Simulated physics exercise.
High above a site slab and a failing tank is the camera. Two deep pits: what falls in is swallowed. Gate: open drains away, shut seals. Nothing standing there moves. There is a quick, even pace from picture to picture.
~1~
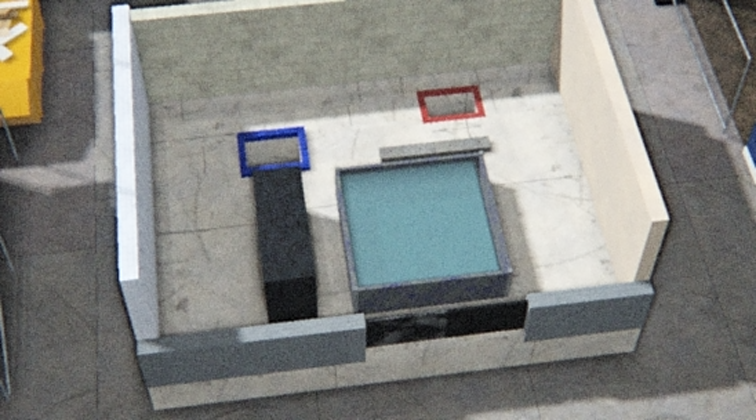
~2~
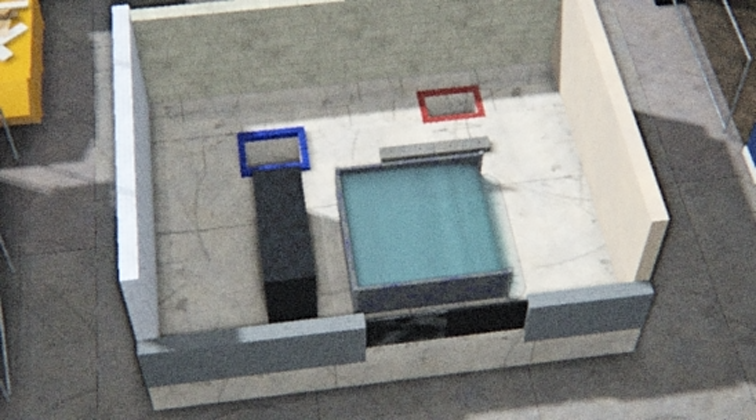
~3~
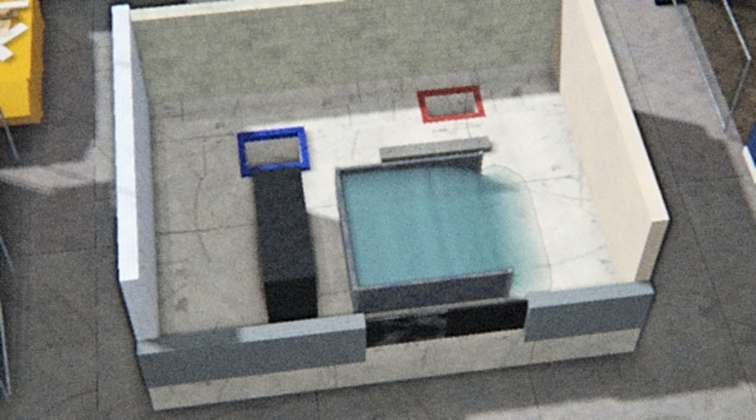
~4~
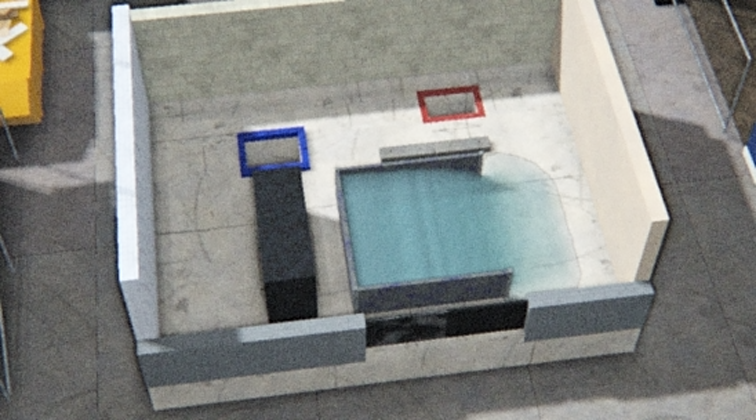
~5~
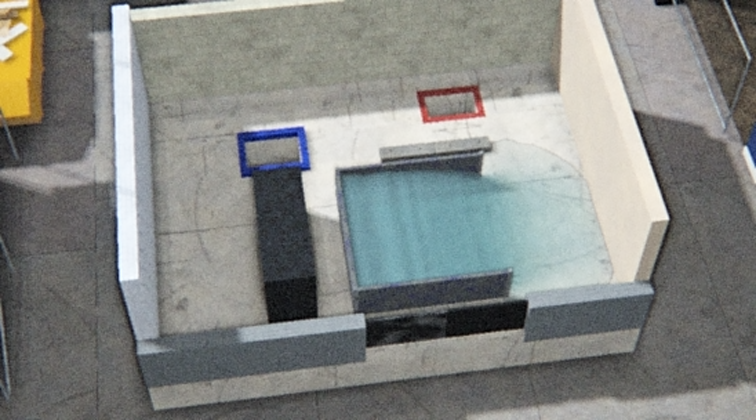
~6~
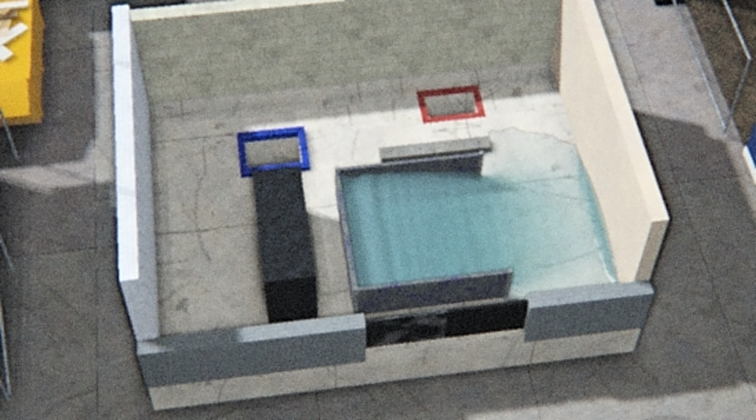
Blue-green water in an open square tank pours out through its right side and spreads in a thin, widening sheet across the pale floor toward the right wall, while the blue-framed and red-framed pits and the dark block stay still.
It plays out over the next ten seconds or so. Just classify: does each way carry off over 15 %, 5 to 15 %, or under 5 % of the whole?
The gate carries off under 5 %; the blue pit carries off under 5 %; the red pit carries off over 15 %.
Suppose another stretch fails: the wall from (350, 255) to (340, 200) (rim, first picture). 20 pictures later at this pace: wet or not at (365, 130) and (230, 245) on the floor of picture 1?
Result, point by point: Inundated; unwetted.
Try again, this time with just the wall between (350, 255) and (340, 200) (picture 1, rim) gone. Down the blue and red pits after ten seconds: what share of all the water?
Per cent: Blue 8, red 12.
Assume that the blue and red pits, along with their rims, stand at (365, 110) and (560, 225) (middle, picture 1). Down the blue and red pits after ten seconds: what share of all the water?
Estimated shares - blue: 2 %; red: 55 %.
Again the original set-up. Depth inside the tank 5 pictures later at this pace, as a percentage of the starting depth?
Somewhere near 56 %, give or take.
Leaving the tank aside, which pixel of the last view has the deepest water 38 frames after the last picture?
Deepest spot: Near (162, 364).
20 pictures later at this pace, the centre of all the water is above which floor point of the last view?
Roughly (491, 215) in the last picture.
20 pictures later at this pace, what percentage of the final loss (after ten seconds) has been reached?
15 per cent.
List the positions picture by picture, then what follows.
In the first frame, still water in the open tank at (421, 222).
In the second frame, water pours out at (491, 229) and has run to a hidden place.
In the third frame, the front is at (497, 170), out from the gap at (491, 230).
In the fourth frame, the front is at a hidden place, out from the gap at (491, 231).
In the fifth frame, the front is at (552, 157), out from the gap at (491, 231).
In the sixth frame, the front is at (576, 149), out from the gap at (491, 231).
A moment on, water covers 25 % of the floor; the gate 0 %, the blue pit 0 %, the red pit 0 %.
Next, water covers 30 % of the floor; the gate 0 %, the blue pit 0 %, the red pit 0 %.
Then, water covers 45 % of the floor; the gate 0 %, the blue pit 0 %, the red pit 3 %.
Later, water covers 85 % of the floor; the gate 0 %, the blue pit 0 %, the red pit 16 %.
In the end, water covers 95 % of the floor; the gate 0 %, the blue pit 0 %, the red pit 25 %.
